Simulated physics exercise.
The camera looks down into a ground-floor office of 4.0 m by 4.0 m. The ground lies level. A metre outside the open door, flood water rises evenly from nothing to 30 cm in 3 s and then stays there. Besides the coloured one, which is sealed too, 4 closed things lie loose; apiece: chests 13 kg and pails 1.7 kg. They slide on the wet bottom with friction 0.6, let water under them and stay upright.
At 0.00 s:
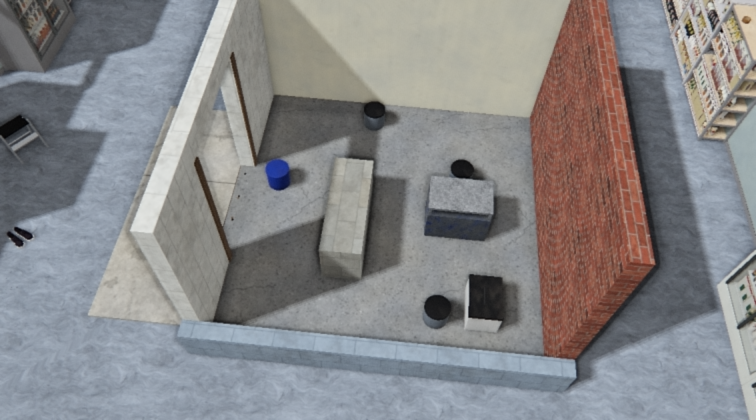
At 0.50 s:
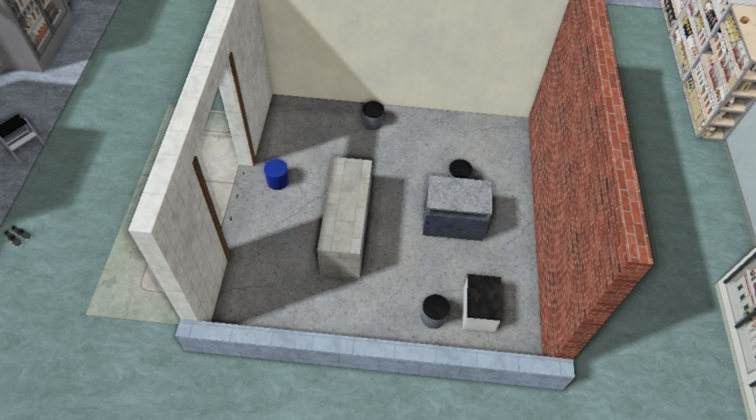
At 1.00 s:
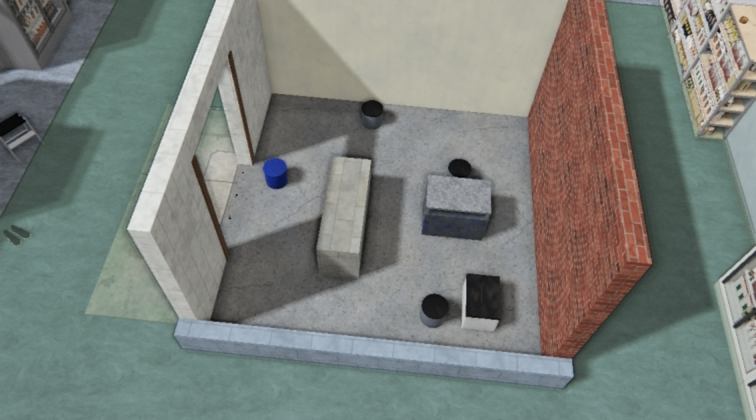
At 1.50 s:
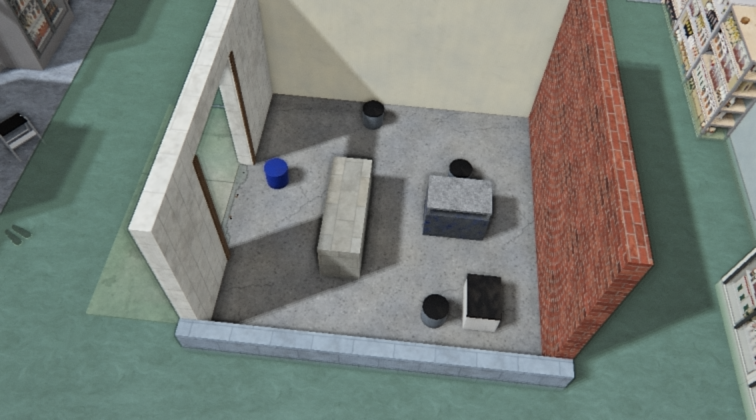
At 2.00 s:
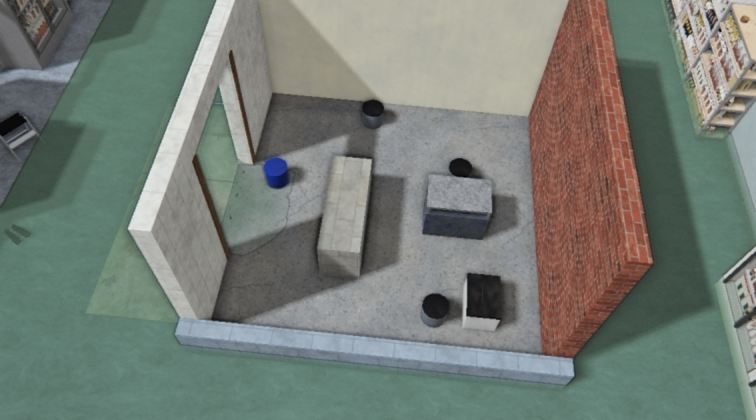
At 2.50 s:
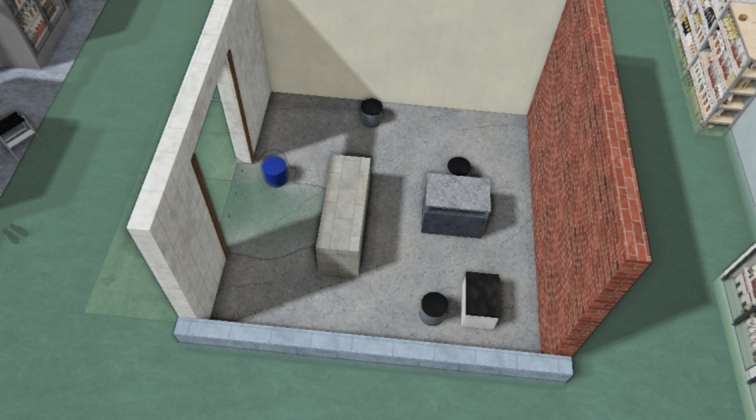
In an open-topped room seen from above, greenish water covered the ground outside, then spread through the doorway on the left and crept across the floor past the blue pail, while nothing inside shifted.
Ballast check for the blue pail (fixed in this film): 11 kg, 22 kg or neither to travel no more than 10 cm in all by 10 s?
Verdict: Neither weight holds it.
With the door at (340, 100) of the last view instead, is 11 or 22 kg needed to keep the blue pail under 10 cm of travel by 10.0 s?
Then neither weight holds it.
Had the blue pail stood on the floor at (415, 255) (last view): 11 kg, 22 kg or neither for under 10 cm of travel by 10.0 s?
Only the larger holds.
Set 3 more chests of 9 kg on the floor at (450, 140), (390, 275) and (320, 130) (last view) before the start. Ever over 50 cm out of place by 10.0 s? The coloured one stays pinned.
In turn: Over, under, past it.
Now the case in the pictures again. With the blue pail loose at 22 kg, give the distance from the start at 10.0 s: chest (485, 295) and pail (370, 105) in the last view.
In turn: 120 cm, 150 cm.
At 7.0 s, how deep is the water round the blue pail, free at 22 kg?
About 12 cm.
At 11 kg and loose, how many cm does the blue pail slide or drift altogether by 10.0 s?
Some 450 cm in all.
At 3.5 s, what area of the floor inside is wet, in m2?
Some 5.0 m2.
After 3.5 s the blue pail would be 42 cm from its start with 11 kg and 11 cm from its start with 22 kg; 10 cm of water round it then.
After 4.5 s the blue pail would be 121 cm from its start with 11 kg and 37 cm from its start with 22 kg; 15 cm of water round it then.
After 7.0 s the blue pail would be 164 cm from its start with 11 kg and 104 cm from its start with 22 kg; 12 cm of water round it then.
After 10.0 s the blue pail would be 298 cm from its start with 11 kg and 113 cm from its start with 22 kg; 15 cm of water round it then.
